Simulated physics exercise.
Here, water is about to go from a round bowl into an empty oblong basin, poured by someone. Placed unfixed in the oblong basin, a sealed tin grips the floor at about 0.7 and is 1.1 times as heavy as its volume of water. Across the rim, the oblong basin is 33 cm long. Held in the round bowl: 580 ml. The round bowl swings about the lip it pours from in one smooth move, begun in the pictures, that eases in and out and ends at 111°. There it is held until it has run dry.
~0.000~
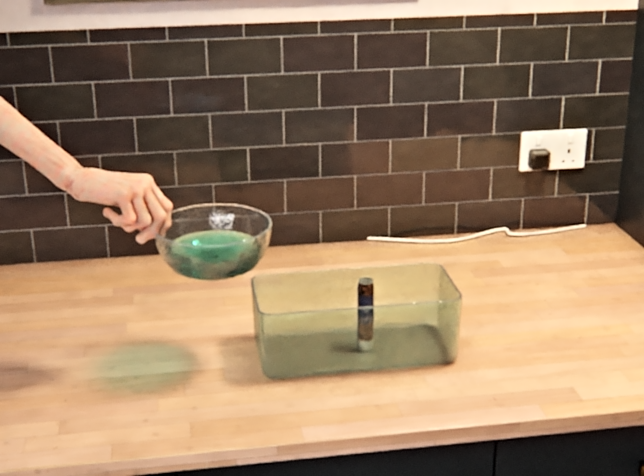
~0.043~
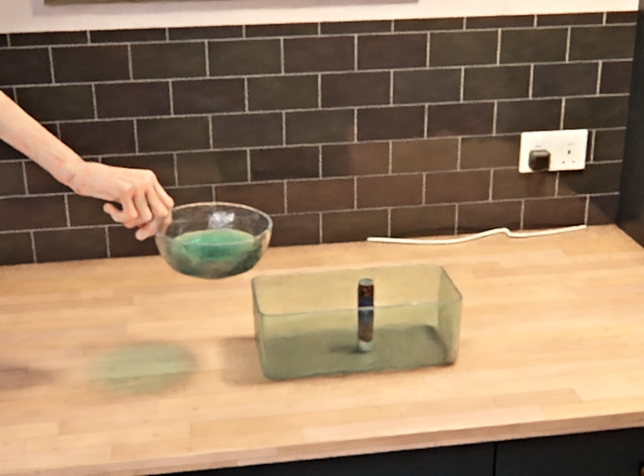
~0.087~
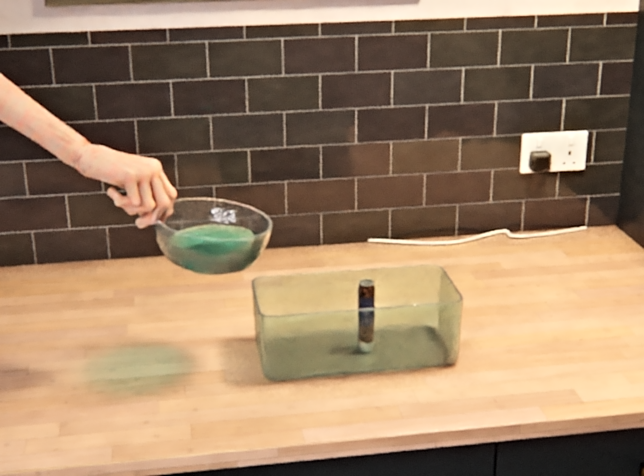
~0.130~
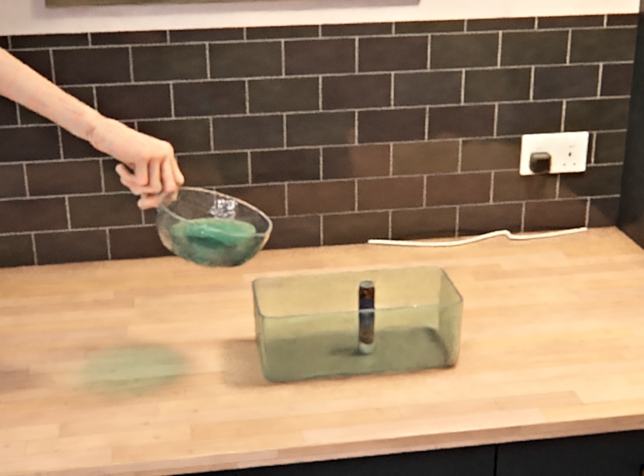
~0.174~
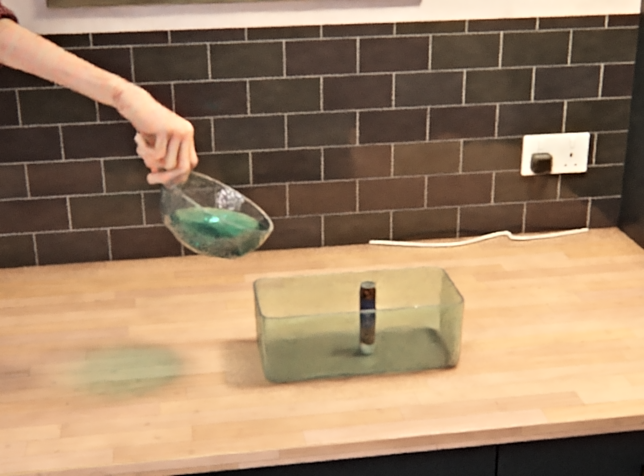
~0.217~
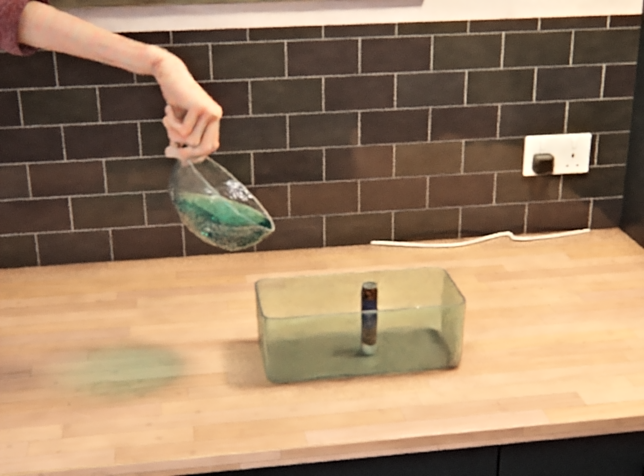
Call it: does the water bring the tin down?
Call: Brought down.
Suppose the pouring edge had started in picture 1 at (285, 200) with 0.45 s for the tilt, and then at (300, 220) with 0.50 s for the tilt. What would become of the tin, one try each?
Try 1: Tipped over; try 2: Still standing.
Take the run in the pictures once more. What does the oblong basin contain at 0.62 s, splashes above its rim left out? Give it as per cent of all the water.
About 96 per cent.
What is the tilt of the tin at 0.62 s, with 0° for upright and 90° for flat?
Roughly 20°.
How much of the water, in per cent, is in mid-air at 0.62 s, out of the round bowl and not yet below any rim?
Close to 4 per cent.
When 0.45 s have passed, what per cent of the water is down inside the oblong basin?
About 3%.
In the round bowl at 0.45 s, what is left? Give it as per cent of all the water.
Near 20 in a hundred.
Then, 0.45 s in, the tilt is 108° and 20 per cent is still to pour; the tin stands where it began.
Then, 0.62 s in, the tilt is 111° and 0 per cent is still to pour; the tin leans 19°.
Then, 0.80 s in, the tilt is 111° and 0 per cent is still to pour; the tin lies on its side.
Then, 1.00 s in, the tilt is 111° and 0 per cent is still to pour; the tin lies on its side.
Finally, the tin lies on its side.
